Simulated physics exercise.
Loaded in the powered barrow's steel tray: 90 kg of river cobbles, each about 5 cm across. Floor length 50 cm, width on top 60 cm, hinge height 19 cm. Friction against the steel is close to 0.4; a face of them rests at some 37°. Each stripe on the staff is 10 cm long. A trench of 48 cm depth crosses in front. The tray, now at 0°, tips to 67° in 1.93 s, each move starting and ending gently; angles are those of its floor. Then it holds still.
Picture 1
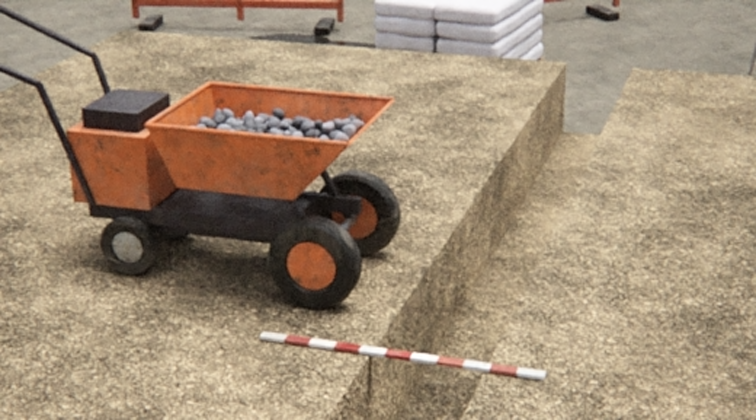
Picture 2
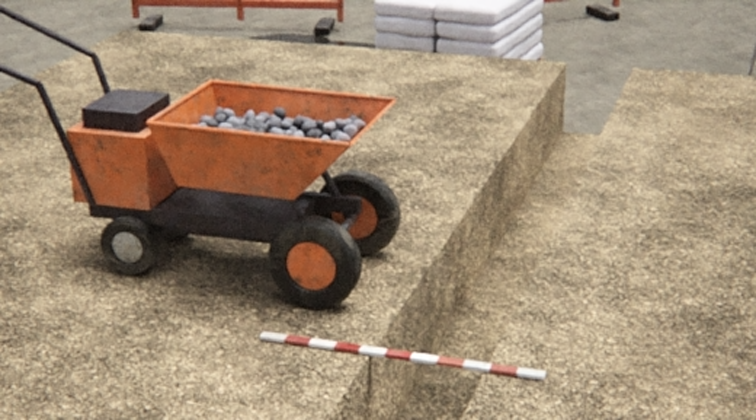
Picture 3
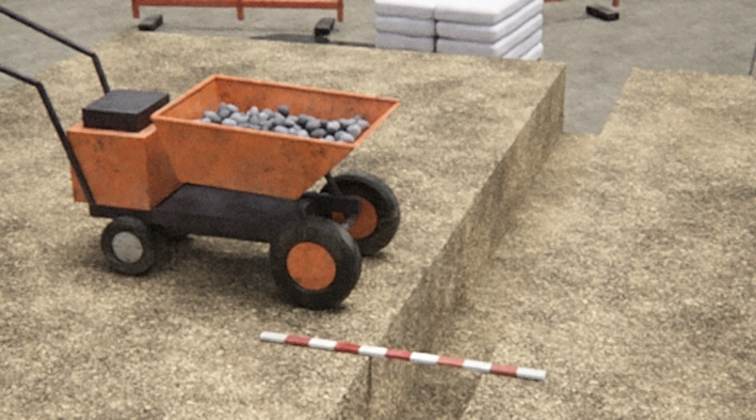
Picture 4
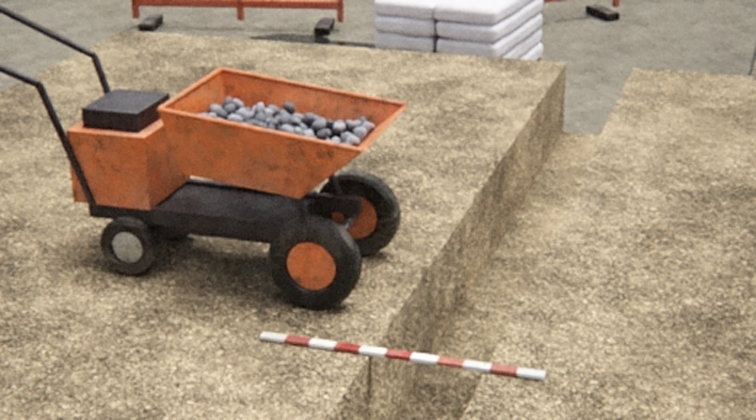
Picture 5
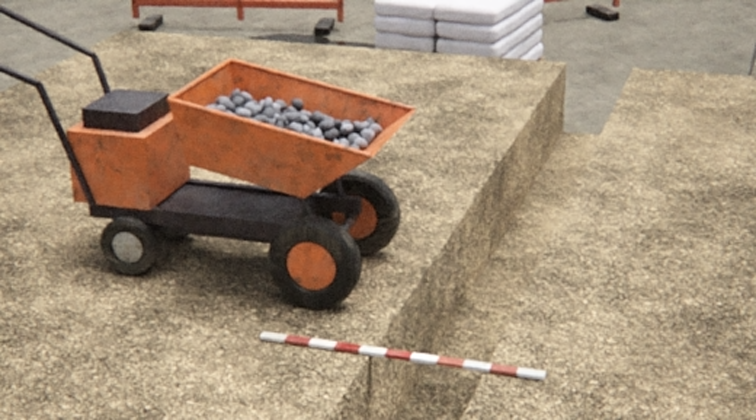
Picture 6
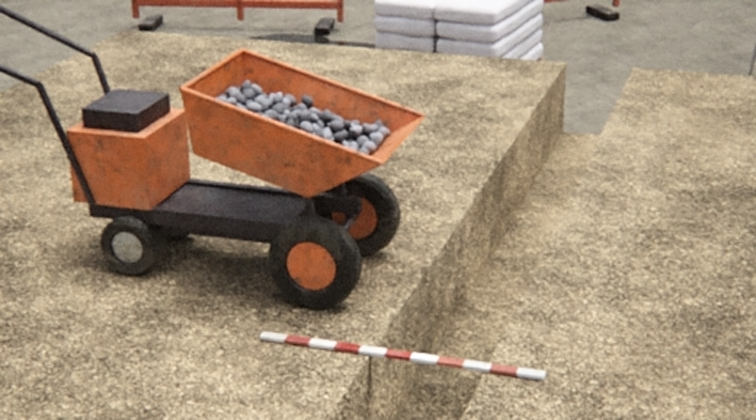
An orange powered barrow's tray of grey stones slowly tilts toward the right beside a trench.
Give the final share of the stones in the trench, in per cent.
Close to 69 in a hundred.
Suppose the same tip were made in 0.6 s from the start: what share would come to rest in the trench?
In that case some 40 per cent.
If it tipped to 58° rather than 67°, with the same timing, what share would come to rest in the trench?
In that case some 75 per cent.
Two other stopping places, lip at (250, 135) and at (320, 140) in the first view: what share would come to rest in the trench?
Near 90 per cent from the first place, 100 from the second.
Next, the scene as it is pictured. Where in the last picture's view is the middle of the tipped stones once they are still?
Near (497, 388).
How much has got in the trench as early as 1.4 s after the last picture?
About 35 per cent by then.
Then, 0.9 s after the last picture the floor is at 57°, 100 % in the tray; the foremost stones are at (445, 216).
Then, 1.4 s after the last picture the floor is at 67°, 49 % in the tray, 35 % in the trench, 15 % past the trench; the foremost stones are at (582, 302).
Then, 1.8 s after the last picture the floor is at 67°, 17 % in the tray, 52 % in the trench, 31 % past the trench; the foremost stones are at (668, 303).
Then, 3.7 s after the last picture the floor is at 67°, 0 % in the tray, 69 % in the trench, 31 % past the trench; the foremost stones are at (707, 305).
